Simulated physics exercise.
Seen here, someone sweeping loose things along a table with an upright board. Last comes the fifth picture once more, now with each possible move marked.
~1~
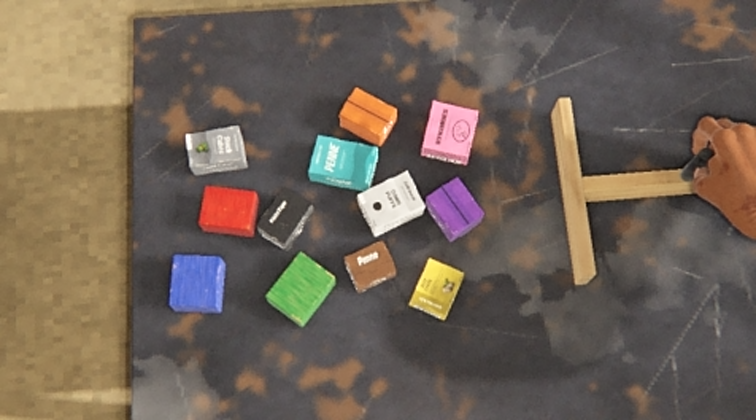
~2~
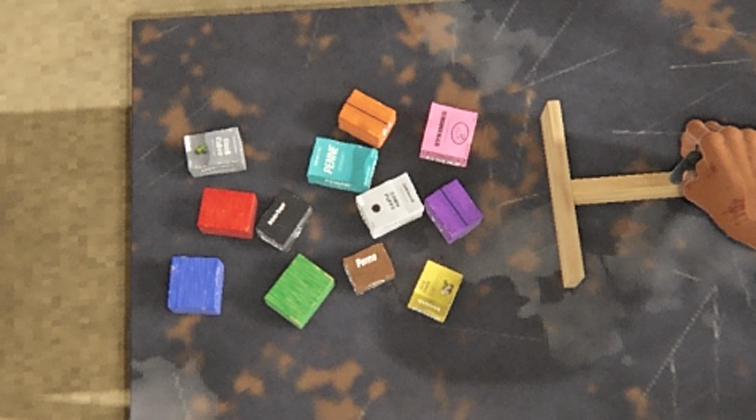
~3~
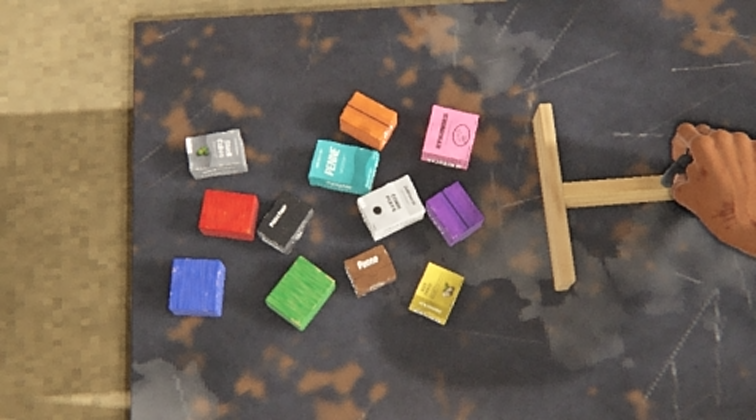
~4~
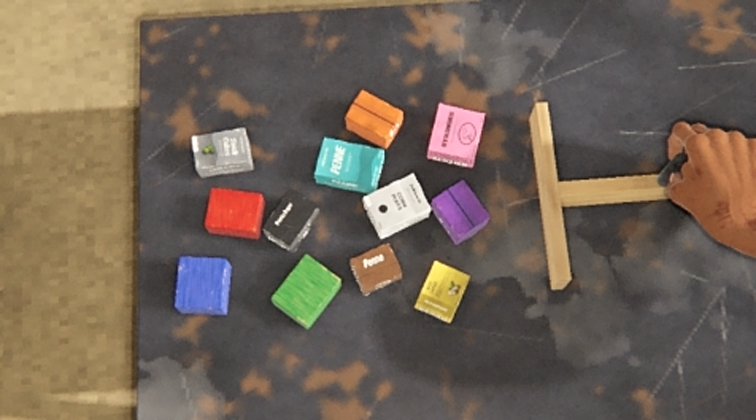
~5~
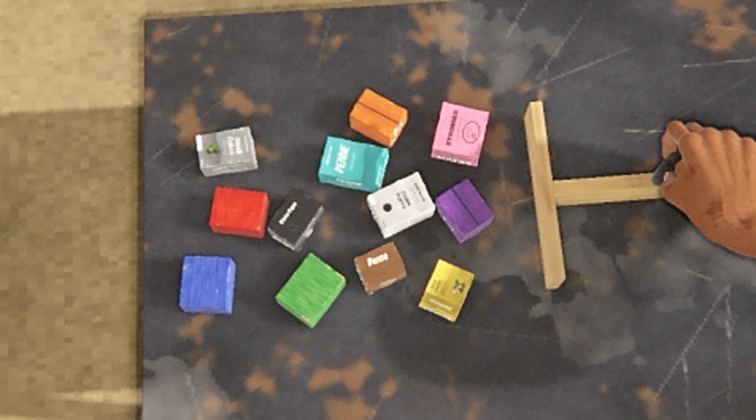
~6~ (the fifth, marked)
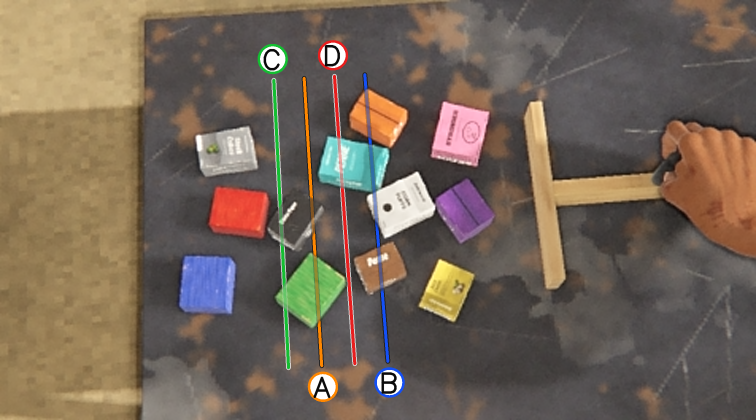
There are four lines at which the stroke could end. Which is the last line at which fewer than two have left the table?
Line C.
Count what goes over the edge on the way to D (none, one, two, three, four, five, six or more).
In all, none.
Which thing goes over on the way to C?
It is the red block.
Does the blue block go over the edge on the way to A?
No.
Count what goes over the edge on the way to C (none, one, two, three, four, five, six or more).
In all, one.
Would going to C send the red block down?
By then, yes.
On the marked copy, A at (313, 216); B at (376, 212); C at (281, 218); D at (344, 214).
Following C. Soon after the start, board (452, 194); orange box (359, 121); yellow box (430, 296).
Later, board (356, 200); red block (194, 221); grey packet (211, 149).
In the end, board (282, 205); red block over the edge; grey packet (148, 144); one fallen.
As for the rest, A is within the limit but short; B is within the limit but short; D is within the limit but short.
